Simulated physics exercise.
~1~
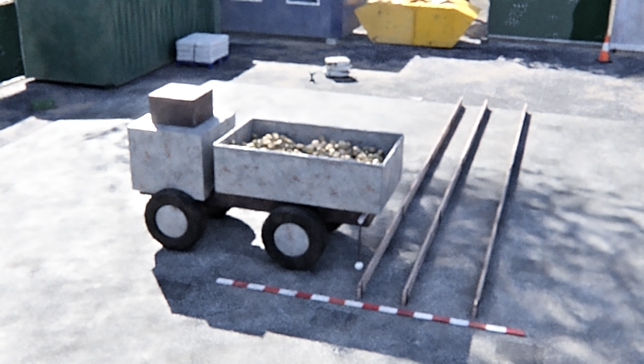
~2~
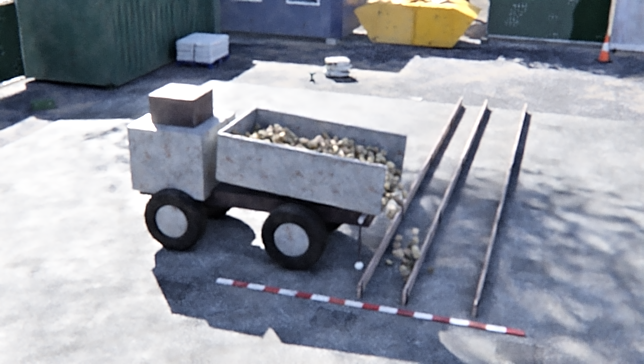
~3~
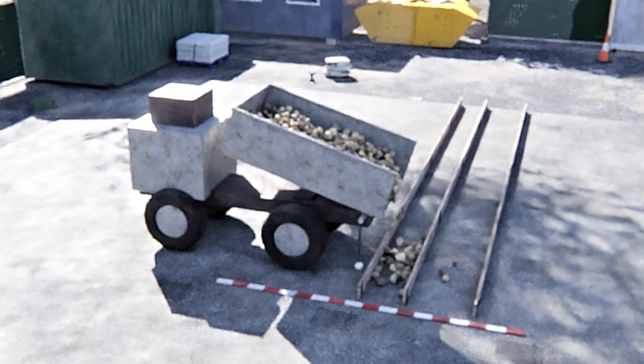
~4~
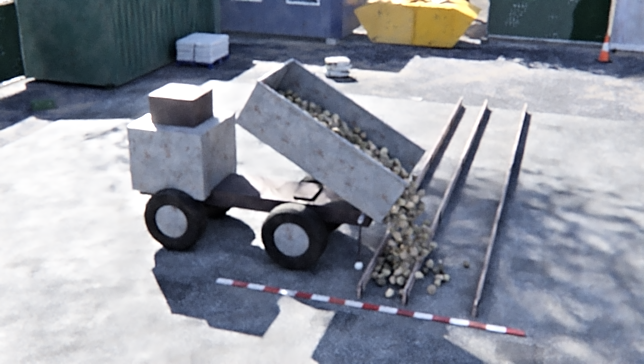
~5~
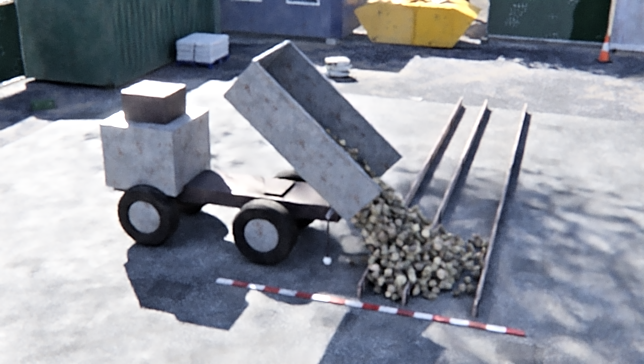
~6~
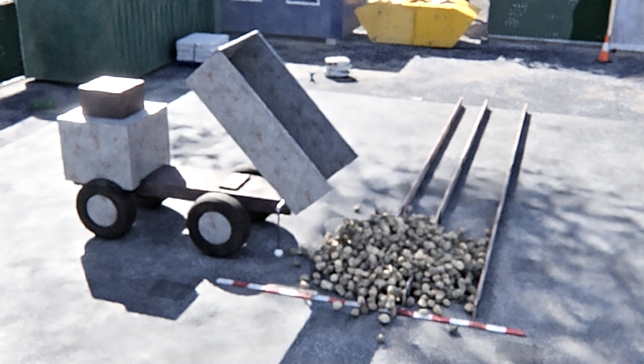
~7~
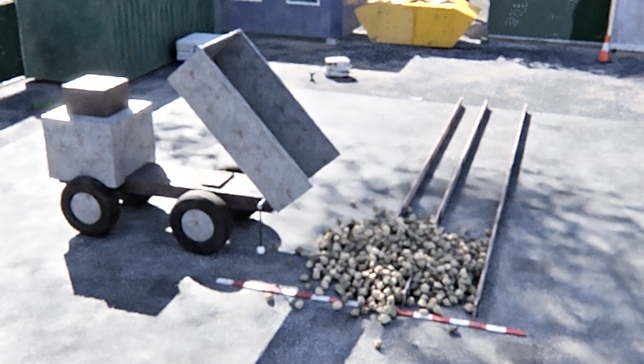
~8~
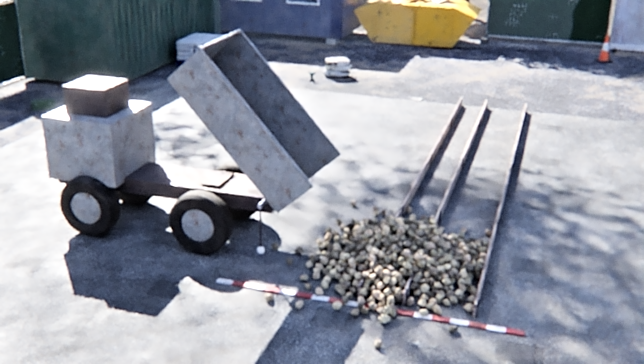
Grey tipping trailer raising its bed, pouring stones across three boards, drawing away left and stopping beside the heap, bed still raised.
